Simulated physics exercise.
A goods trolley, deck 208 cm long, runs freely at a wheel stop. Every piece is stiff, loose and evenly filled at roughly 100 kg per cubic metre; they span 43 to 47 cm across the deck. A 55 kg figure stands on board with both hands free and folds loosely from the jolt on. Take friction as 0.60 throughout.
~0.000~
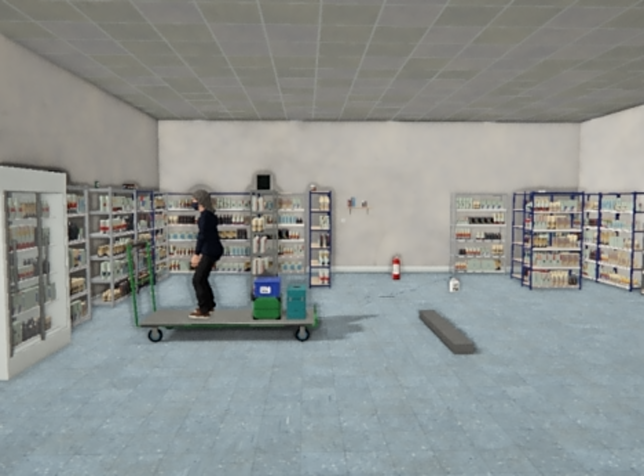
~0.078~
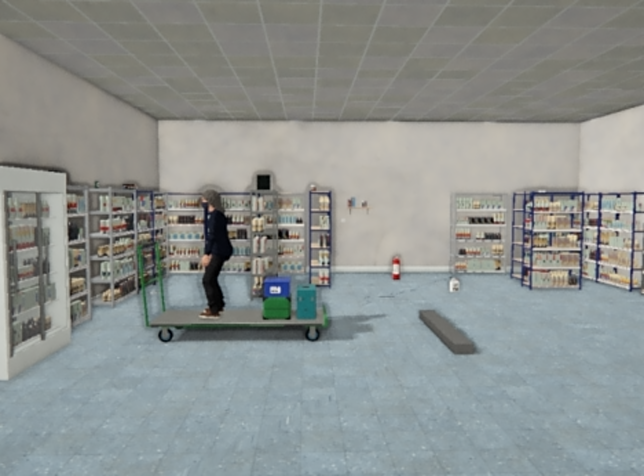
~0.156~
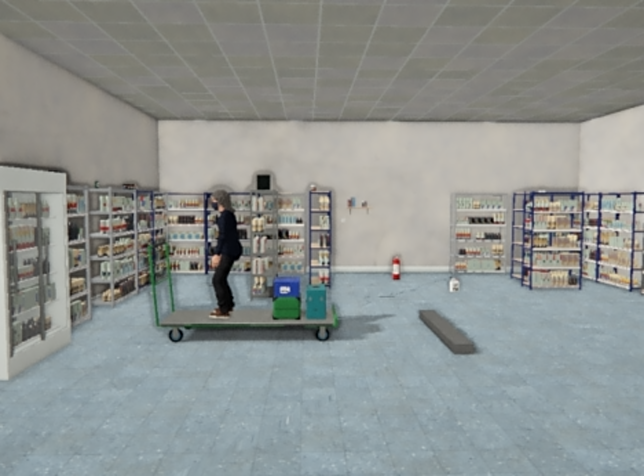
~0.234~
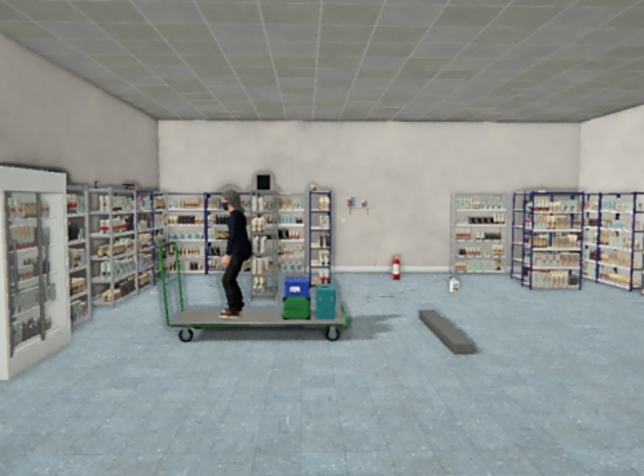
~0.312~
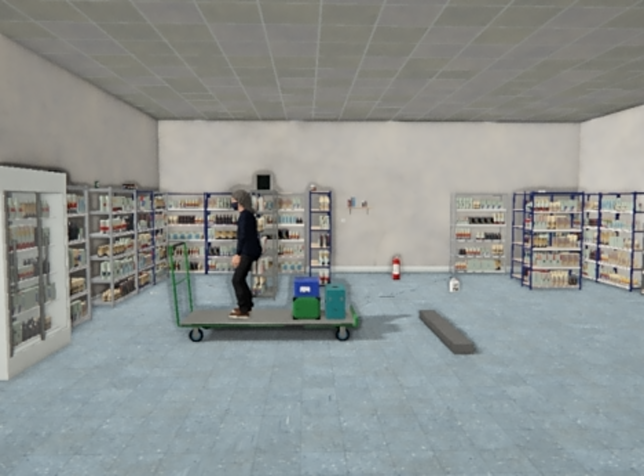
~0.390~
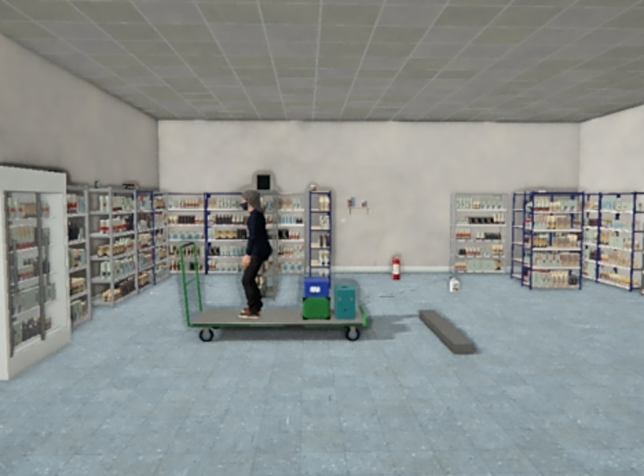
A green-framed flatbed trolley carrying a dark-clothed figure rolls steadily rightward across the pale blue tiled floor of a stockroom-like space, seen side-on from a fixed viewpoint. The figure stands behind a blue box stacked on a green one, with a teal box at the right end. Shelves line the walls, a red extinguisher stands at the back, and a grey block lies motionless on the floor to the right.
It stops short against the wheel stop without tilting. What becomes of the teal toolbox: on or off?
In the end the teal toolbox stays aboard.
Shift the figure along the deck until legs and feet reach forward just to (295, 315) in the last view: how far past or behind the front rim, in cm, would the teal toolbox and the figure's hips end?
In that case teal 60 past, hips 110 behind.
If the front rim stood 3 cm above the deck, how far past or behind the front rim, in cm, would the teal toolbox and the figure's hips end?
In that case teal 10 behind, hips 80 behind.
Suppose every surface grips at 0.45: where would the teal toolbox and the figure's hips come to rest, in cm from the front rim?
In that case teal 10 behind, hips 80 behind.
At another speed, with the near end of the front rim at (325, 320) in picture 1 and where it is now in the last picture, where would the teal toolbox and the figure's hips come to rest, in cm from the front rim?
In that case teal 20 behind, hips 80 behind.
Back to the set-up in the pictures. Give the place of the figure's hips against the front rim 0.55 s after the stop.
About 75 cm behind the rim.
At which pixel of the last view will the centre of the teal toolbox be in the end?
Around (432, 300).
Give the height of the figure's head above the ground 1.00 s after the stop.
Roughly 60 cm above it.
Impact comes at 1.03 s.
After 1.58 s the teal toolbox is 12 cm behind the rim, tilted 10°, near (432, 299) in the last picture's view.
After 2.03 s the teal toolbox is 12 cm behind the rim, tilted 10°, near (432, 299) in the last picture's view.
When all is still (3.4 s), nothing is past the rim; behind it, blue tote, green suitcase, teal toolbox and the figure's hips.
